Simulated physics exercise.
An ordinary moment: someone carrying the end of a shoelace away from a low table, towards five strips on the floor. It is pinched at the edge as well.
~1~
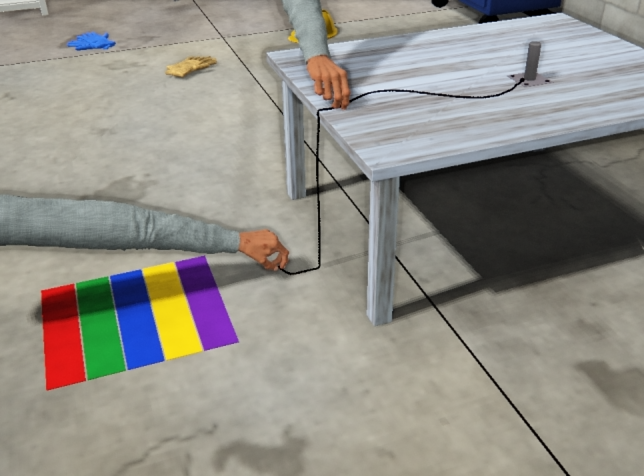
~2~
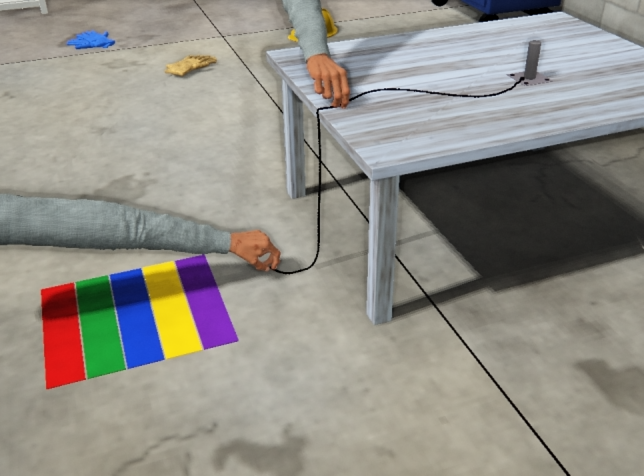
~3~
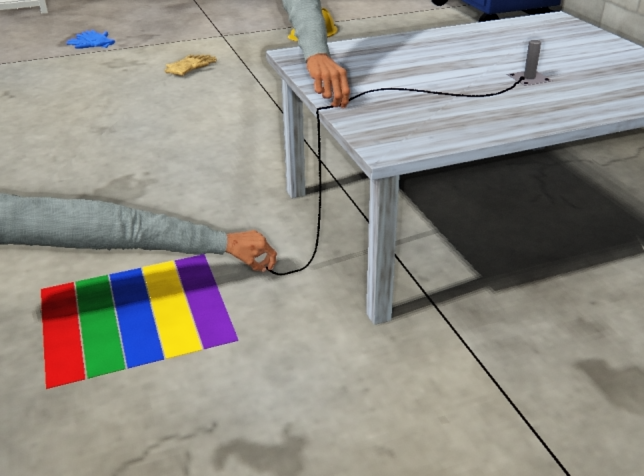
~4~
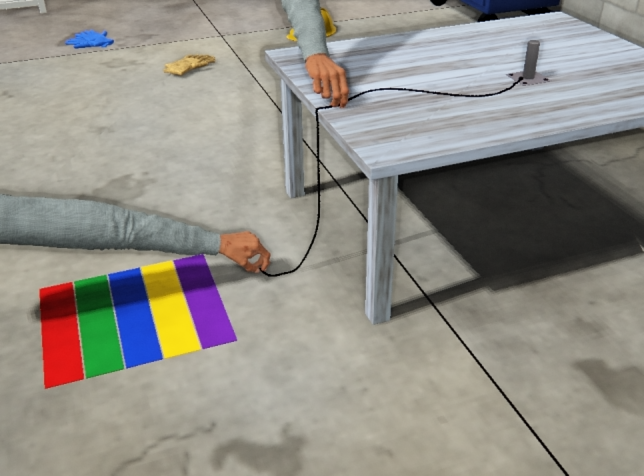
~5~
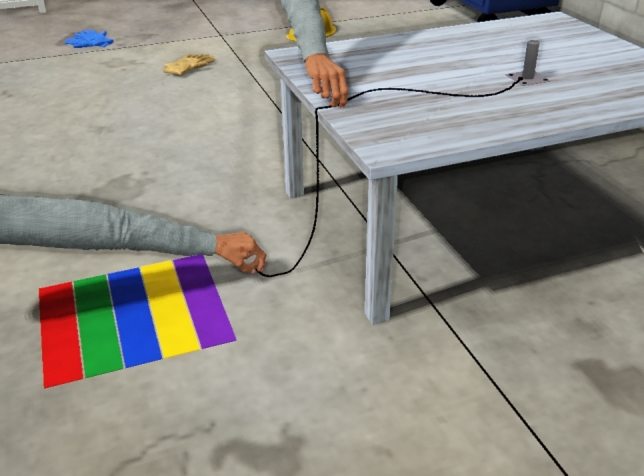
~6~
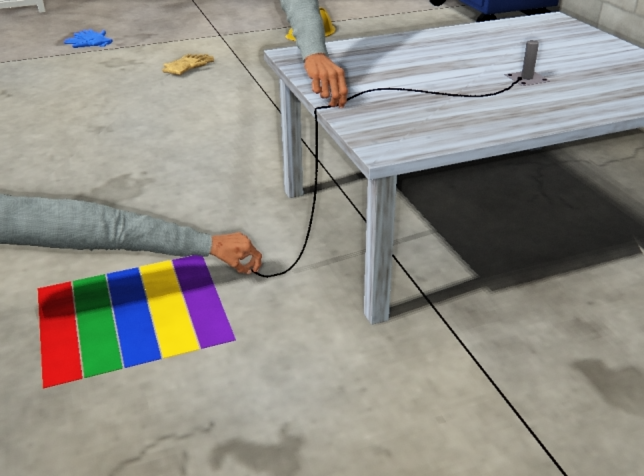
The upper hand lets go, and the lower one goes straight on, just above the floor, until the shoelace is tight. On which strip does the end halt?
It gets as far as the blue strip.
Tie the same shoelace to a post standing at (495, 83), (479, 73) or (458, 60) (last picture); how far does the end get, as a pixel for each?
Near (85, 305), (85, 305) and (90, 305).
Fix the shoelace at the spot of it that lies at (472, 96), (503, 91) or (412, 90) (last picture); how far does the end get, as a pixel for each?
In that order: (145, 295), (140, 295) and (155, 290).
Early on, end near (183, 285); over purple.
Midway, end near (149, 293); over yellow.
At the end of the slack, end near (130, 297); over blue. The blue one.
